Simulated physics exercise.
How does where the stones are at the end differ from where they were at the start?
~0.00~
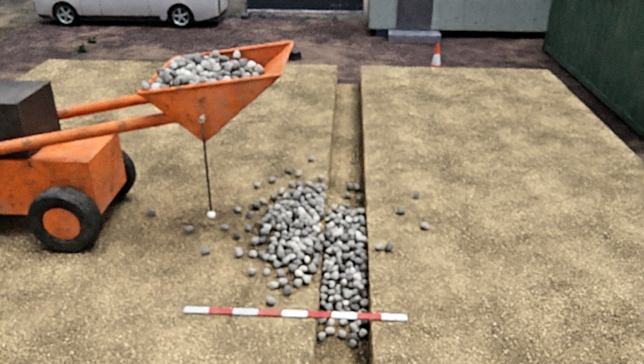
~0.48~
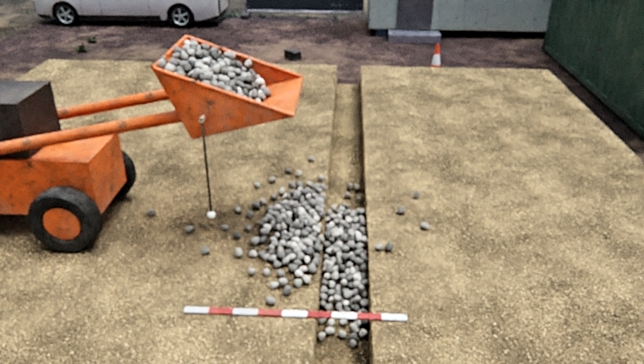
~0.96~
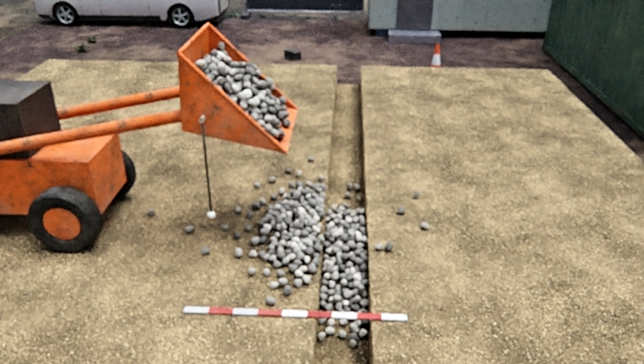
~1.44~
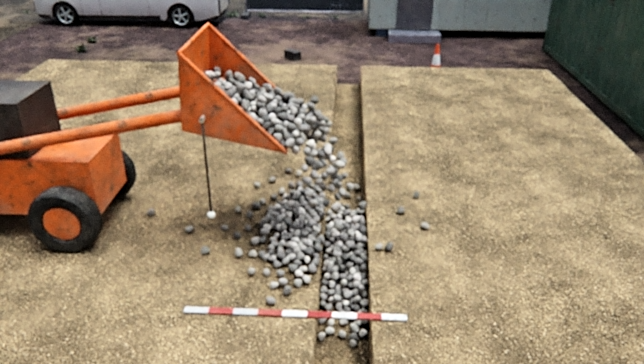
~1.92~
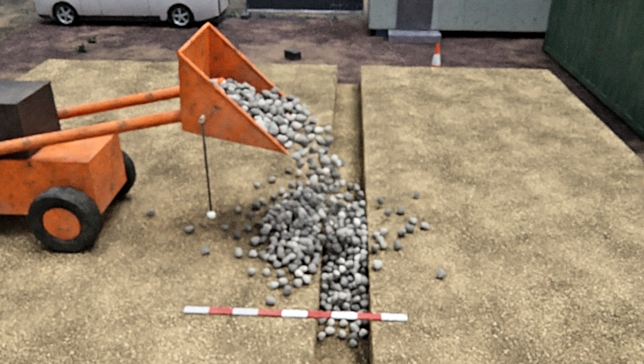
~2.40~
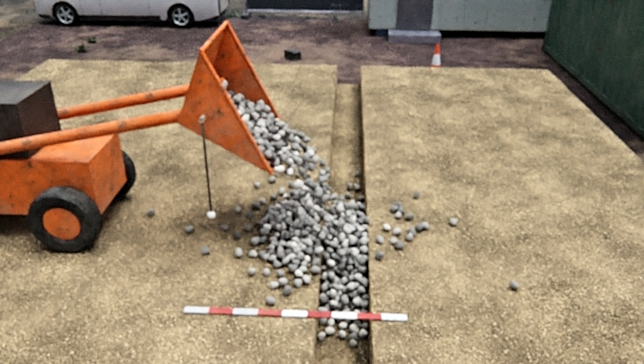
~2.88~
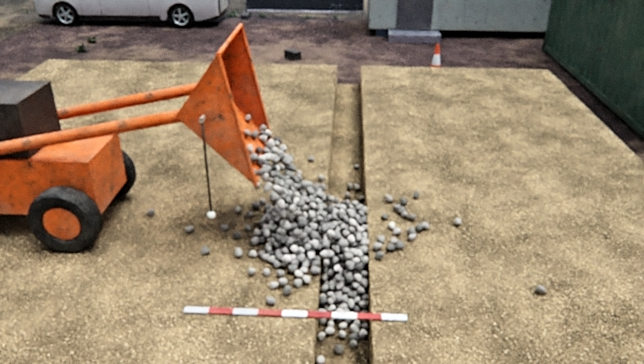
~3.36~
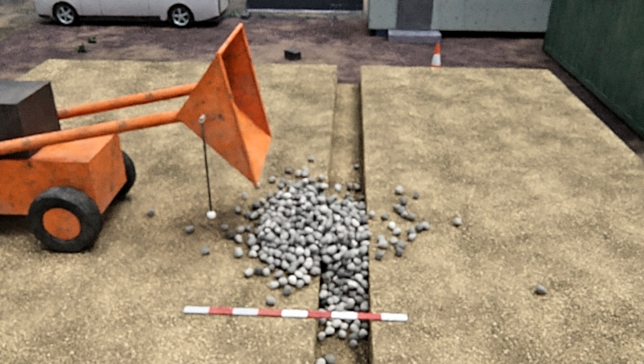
At the start, some of the stones were up in the orange bucket on the left and the rest lay in and beside the trench. By the end they were all on the ground in and around the trench, so as a whole they had moved lower and farther right.
